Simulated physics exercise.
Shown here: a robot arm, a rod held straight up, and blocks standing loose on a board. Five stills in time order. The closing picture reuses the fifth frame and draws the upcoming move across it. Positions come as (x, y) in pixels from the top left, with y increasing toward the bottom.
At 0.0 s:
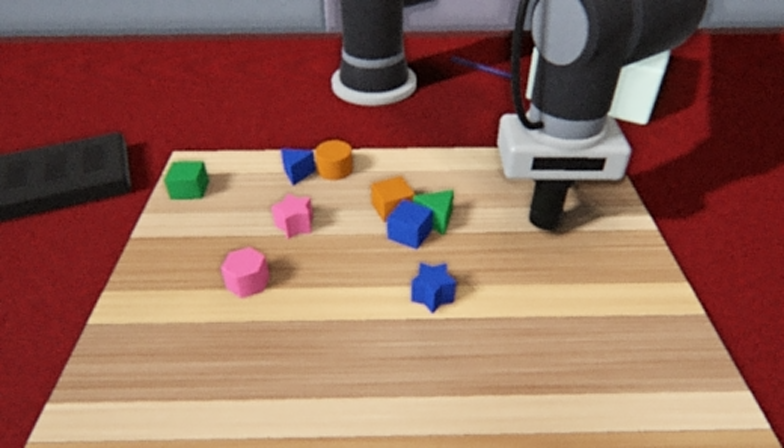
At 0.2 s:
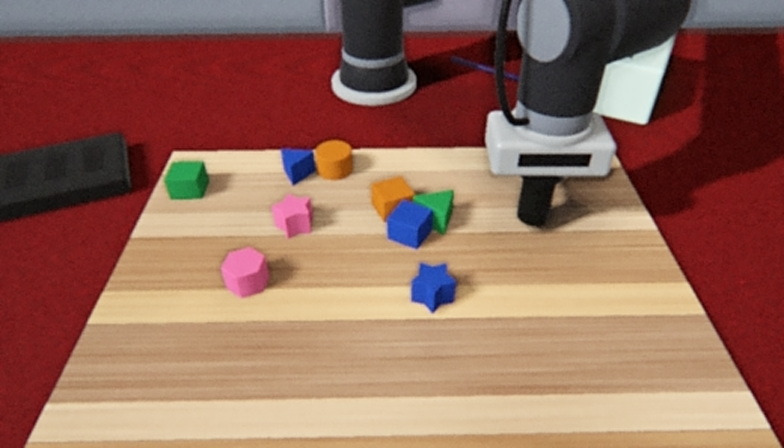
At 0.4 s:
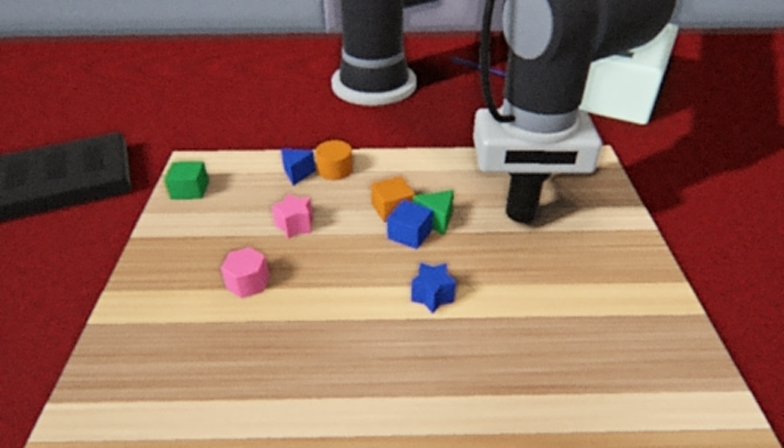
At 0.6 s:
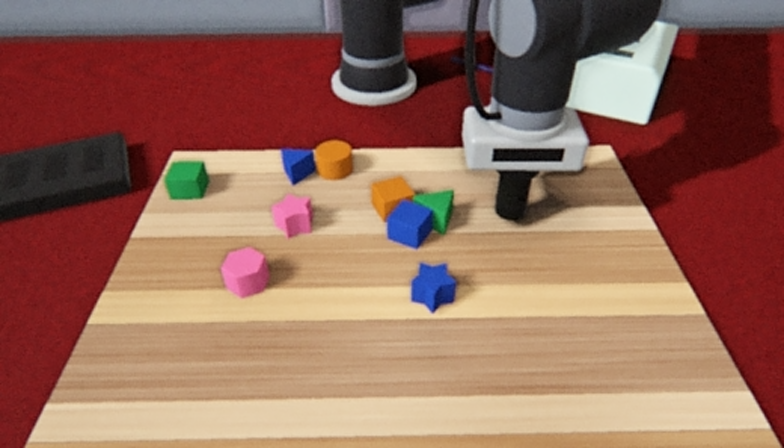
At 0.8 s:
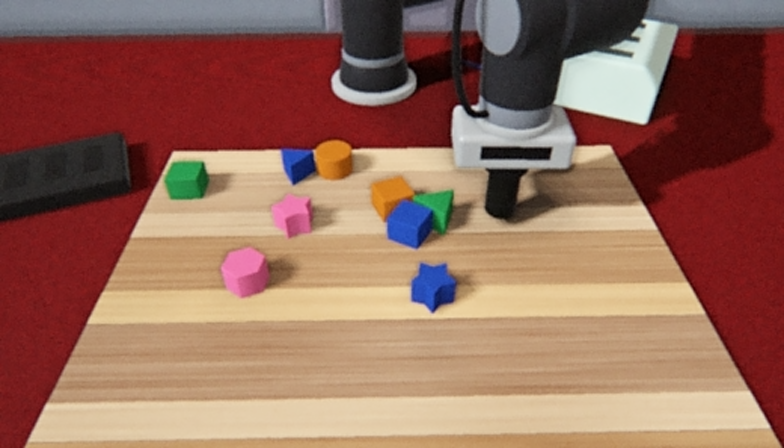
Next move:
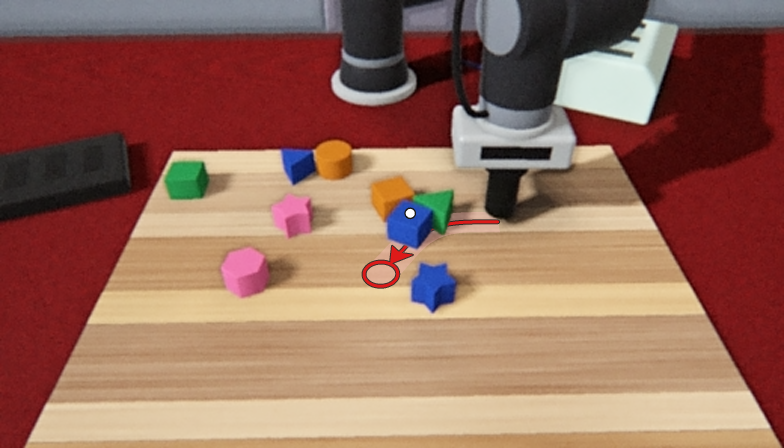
Robot arm holding an upright black rod sliding slowly left above a wooden board, the scattered coloured blocks staying still.
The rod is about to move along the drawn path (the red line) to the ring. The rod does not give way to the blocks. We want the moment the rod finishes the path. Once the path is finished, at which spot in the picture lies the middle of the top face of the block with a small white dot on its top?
So, by the moment the path ends, you'll find the top centre of the block with a small white dot on its top at (352, 237).
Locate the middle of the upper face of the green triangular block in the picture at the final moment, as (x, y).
It should be at (387, 206) by then.
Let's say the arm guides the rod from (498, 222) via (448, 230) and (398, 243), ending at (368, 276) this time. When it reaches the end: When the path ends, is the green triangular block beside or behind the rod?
I expect so.
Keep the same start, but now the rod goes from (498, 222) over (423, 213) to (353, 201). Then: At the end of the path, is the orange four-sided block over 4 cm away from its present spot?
That would be a yes.
The line goes from (498, 222) over (449, 224) and (410, 243) to (381, 274); the dot is on the blue four-sided block.
The first path, step by step. One third of the way, rod (449, 212); orange four-sided block (391, 187); blue four-sided block (406, 215); green triangular block (421, 199), turned 10° anticlockwise.
Two thirds of the way, rod (409, 232); orange four-sided block (387, 185); blue four-sided block (373, 229), turned 20° clockwise; green triangular block (388, 206).
At the end, rod (381, 262); orange four-sided block (387, 185); blue four-sided block (352, 237), turned 85° clockwise; blue star unmoved; green triangular block (387, 206).
